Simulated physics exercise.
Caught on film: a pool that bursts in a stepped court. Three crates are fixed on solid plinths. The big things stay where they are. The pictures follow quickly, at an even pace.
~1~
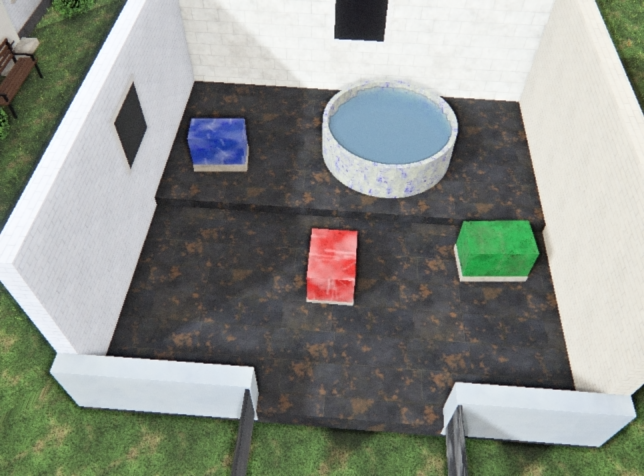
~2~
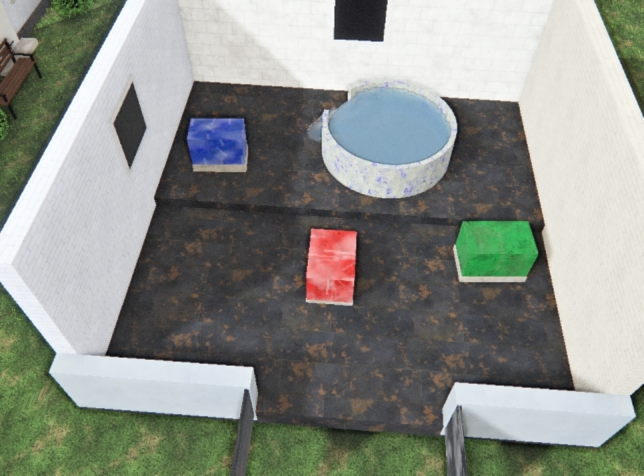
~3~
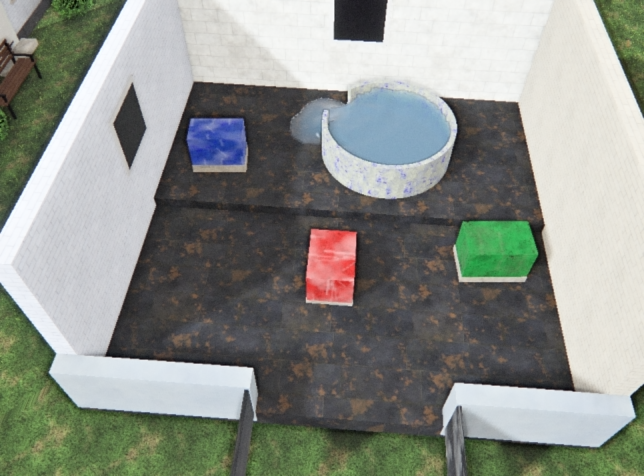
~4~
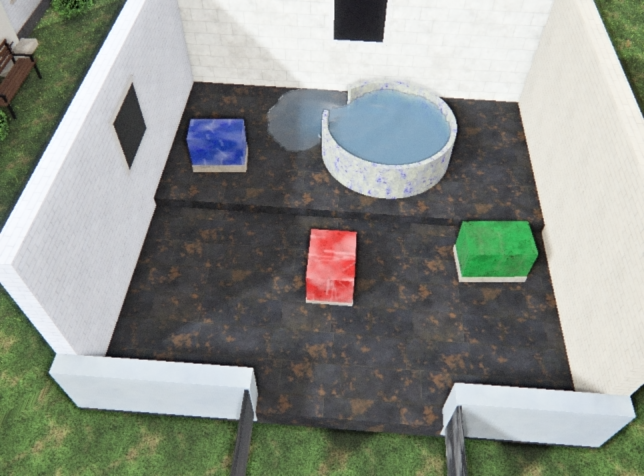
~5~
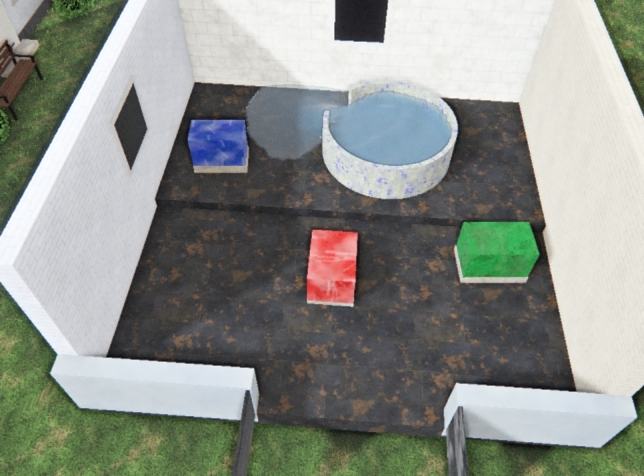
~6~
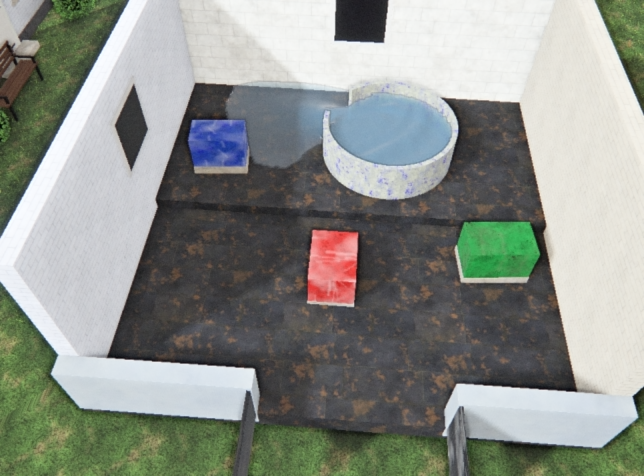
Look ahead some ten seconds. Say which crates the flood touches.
The green crate stays dry; the red crate gets wet; the blue crate gets wet.
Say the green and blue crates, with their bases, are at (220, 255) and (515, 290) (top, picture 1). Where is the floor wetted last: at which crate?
I say the blue one.
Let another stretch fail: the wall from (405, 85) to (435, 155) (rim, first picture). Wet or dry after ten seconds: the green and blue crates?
In short: Green crate is topped, blue crate is safe.
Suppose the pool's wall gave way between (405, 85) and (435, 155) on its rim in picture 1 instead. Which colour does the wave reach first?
That is the green crate.
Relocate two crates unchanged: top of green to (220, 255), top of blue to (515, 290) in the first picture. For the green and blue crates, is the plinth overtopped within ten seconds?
The green crate is soaked, the blue crate escapes it.
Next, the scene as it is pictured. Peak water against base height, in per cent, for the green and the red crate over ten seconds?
Roughly 50 per cent, then 180 per cent.
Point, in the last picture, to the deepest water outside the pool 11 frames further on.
Near (200, 99).
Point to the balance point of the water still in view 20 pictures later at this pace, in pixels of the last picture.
Roughly at (312, 146).
A moment on, water covers 15 % of the floor; the green crate not reached, the red crate not reached, the blue crate water round its plinth.
Next, water covers 20 % of the floor; the green crate not reached, the red crate not reached, the blue crate water round its plinth.
Then, water covers 35 % of the floor; the green crate not reached, the red crate not reached, the blue crate water round its plinth.
Later, water covers 65 % of the floor; the green crate not reached, the red crate water round its plinth, the blue crate water round its plinth.
In the end, water covers 90 % of the floor; the green crate stayed above the water, the red crate was topped, the blue crate was topped.
